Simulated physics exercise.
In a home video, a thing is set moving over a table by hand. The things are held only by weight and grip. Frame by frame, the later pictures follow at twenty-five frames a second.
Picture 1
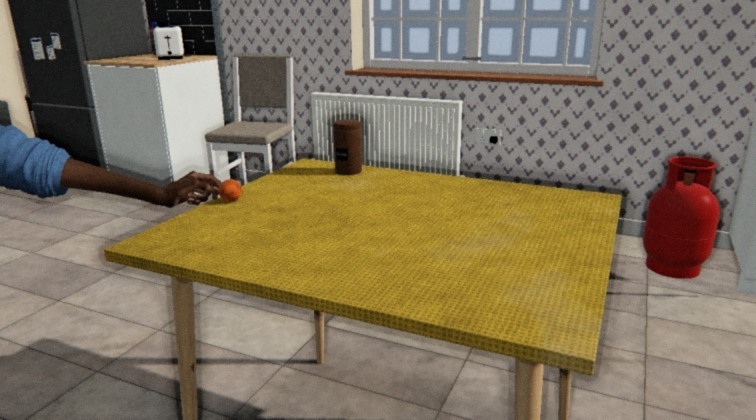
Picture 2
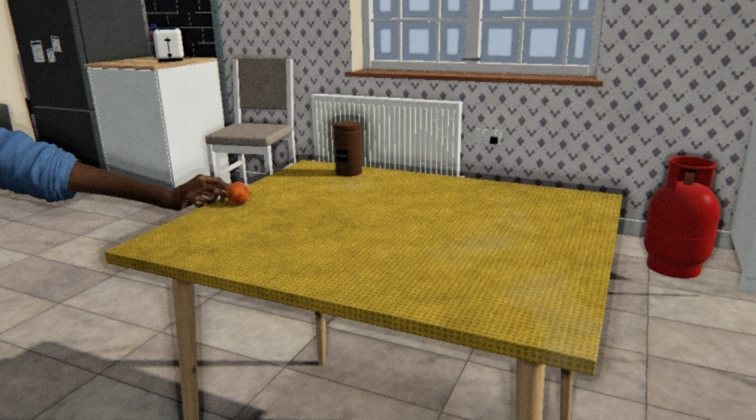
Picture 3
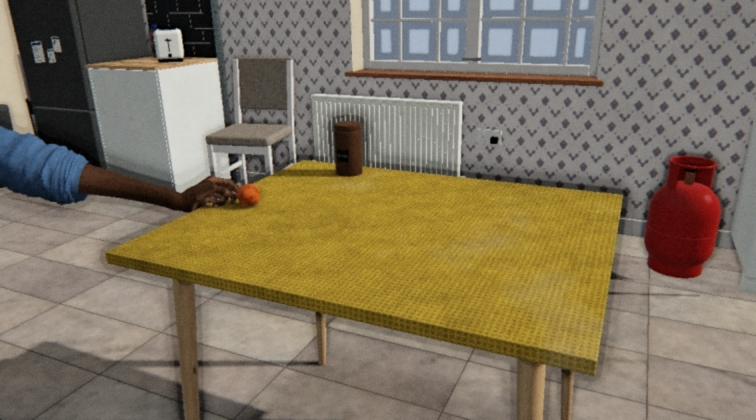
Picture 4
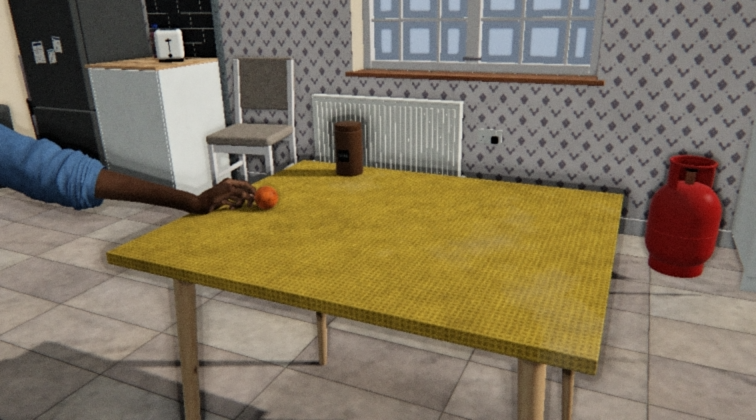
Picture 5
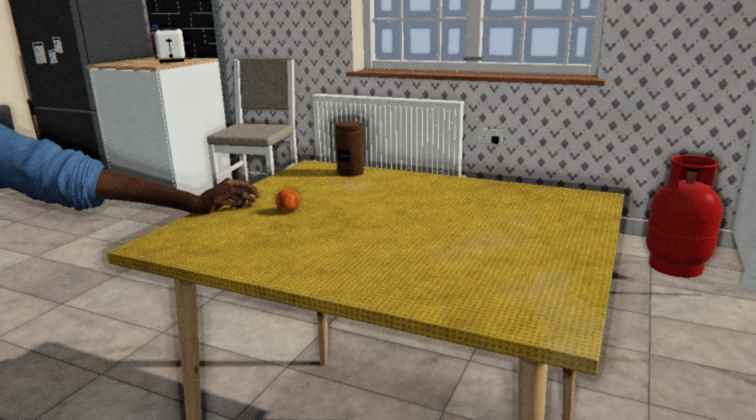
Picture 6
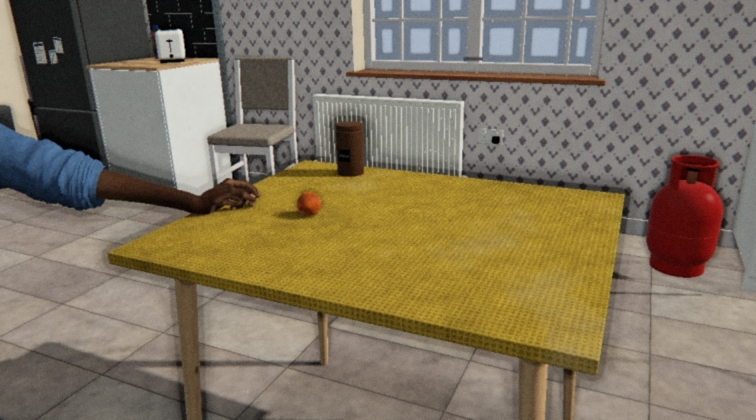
A hand pushes an orange ball rightward across a yellow table and releases it.
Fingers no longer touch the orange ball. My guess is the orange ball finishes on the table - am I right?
No, it finishes off the table.
Then, 0.30 s on from there, orange ball shifted well along near (479, 228).
Then, 0.70 s on from there, orange ball now off the table.
Then, 1.10 s on from there, things are still on the move.
In the end, off the table, orange ball.
